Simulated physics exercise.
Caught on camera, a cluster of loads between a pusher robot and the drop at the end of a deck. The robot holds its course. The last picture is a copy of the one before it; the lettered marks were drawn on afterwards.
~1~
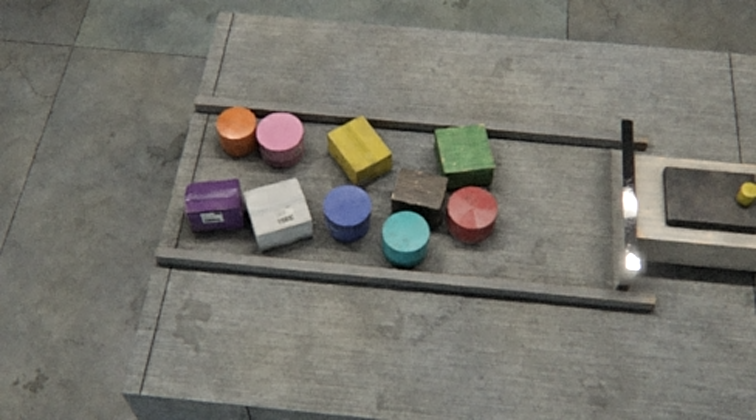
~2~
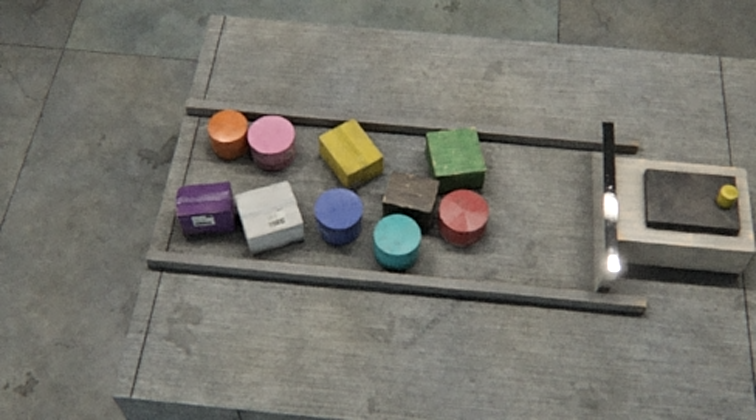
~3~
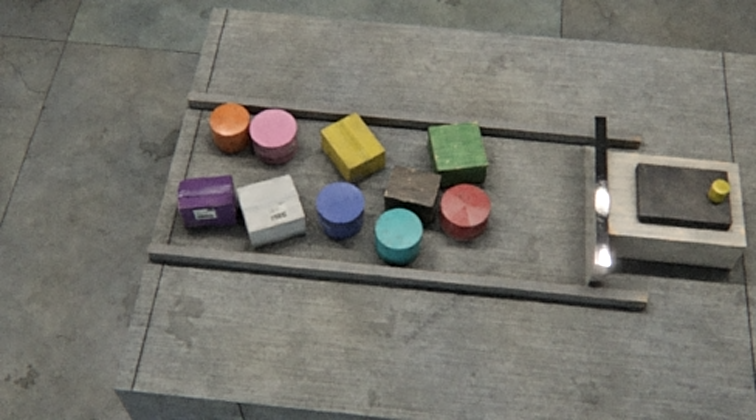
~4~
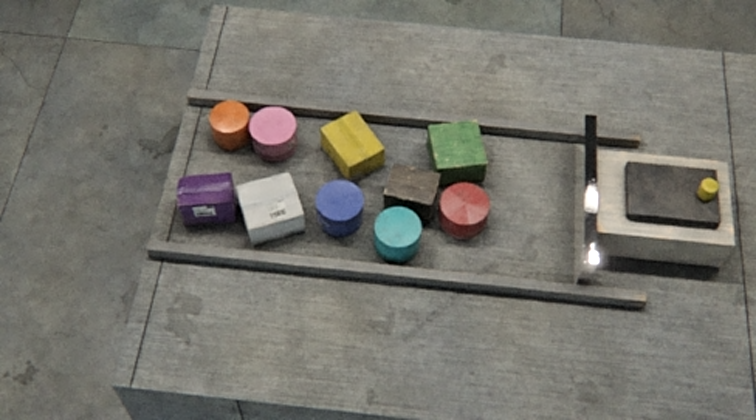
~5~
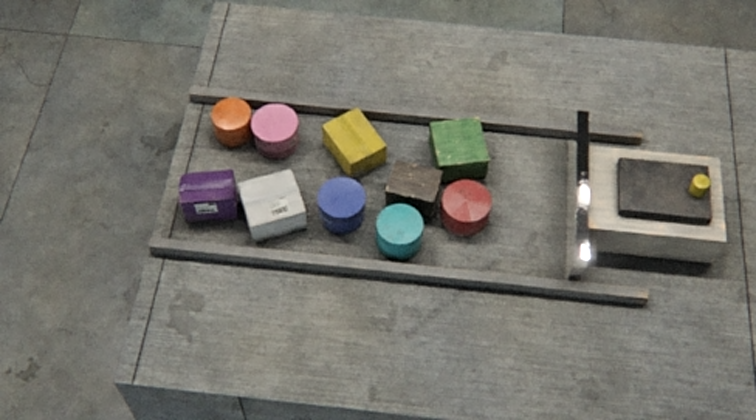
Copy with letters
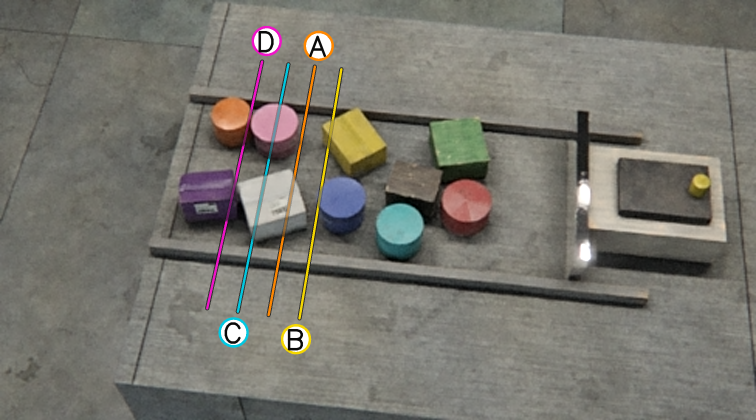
A pusher robot with a dark front bar slid slowly left a short way between two rails on a gray deck, while the colorful blocks and round canisters ahead of it stayed still, untouched.
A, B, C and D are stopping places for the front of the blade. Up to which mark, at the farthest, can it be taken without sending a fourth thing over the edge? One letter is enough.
Stop at A.
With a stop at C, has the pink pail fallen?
Yes.
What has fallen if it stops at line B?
The purple parcel.
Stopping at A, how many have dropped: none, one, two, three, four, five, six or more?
Two.
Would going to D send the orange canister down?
Yes.
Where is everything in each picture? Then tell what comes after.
The first picture shows black crate (420, 197); blue pail (348, 214); purple parcel (215, 205).
The second picture shows robot (685, 199); turquoise canister (397, 243).
The third picture shows robot (677, 194); pink pail (275, 137).
The fourth picture shows robot (665, 192); white parcel (271, 209).
The fifth picture shows robot (657, 188); red canister (466, 208); black crate (414, 190); blue pail (342, 206).
On the marked copy, A at (294, 181); B at (322, 184); C at (265, 178); D at (237, 175).
With A. Early on, robot (551, 178); green crate (446, 148); red canister (442, 207).
Further on, robot (446, 167); orange canister (206, 124); purple parcel (192, 193).
At the end, robot (369, 160); purple parcel over the edge; orange canister over the edge; two fallen.
As for the rest, B is within the limit but short; C drops four; D drops five.
